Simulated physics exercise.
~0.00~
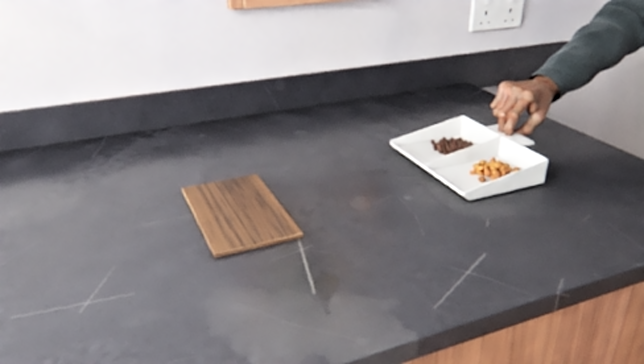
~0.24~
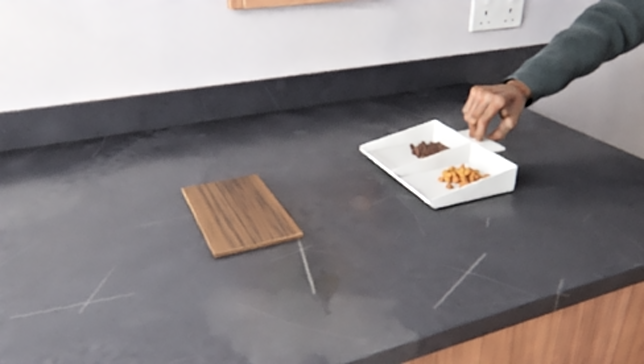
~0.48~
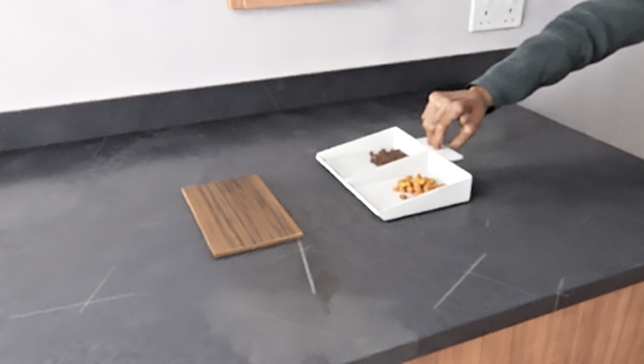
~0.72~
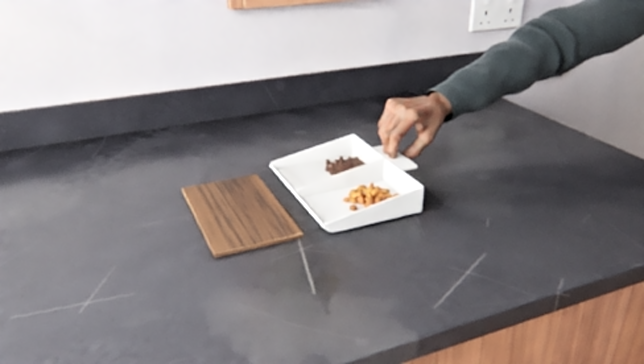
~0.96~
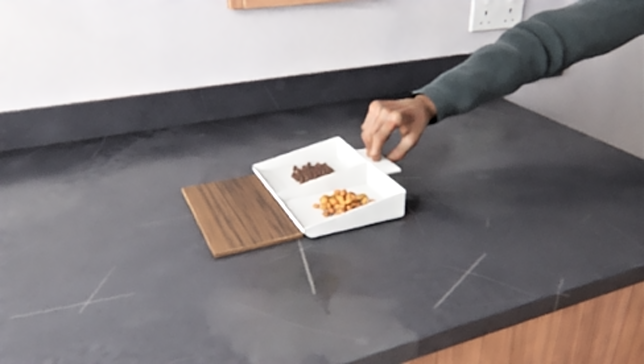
The clip shows a hand pushing a divided white tray, holding small dark pieces and orange-brown pieces, leftward along a dark counter towards a flat wooden board. The tray reaches the board and stops against it, with both lots still inside and the hand at its back.
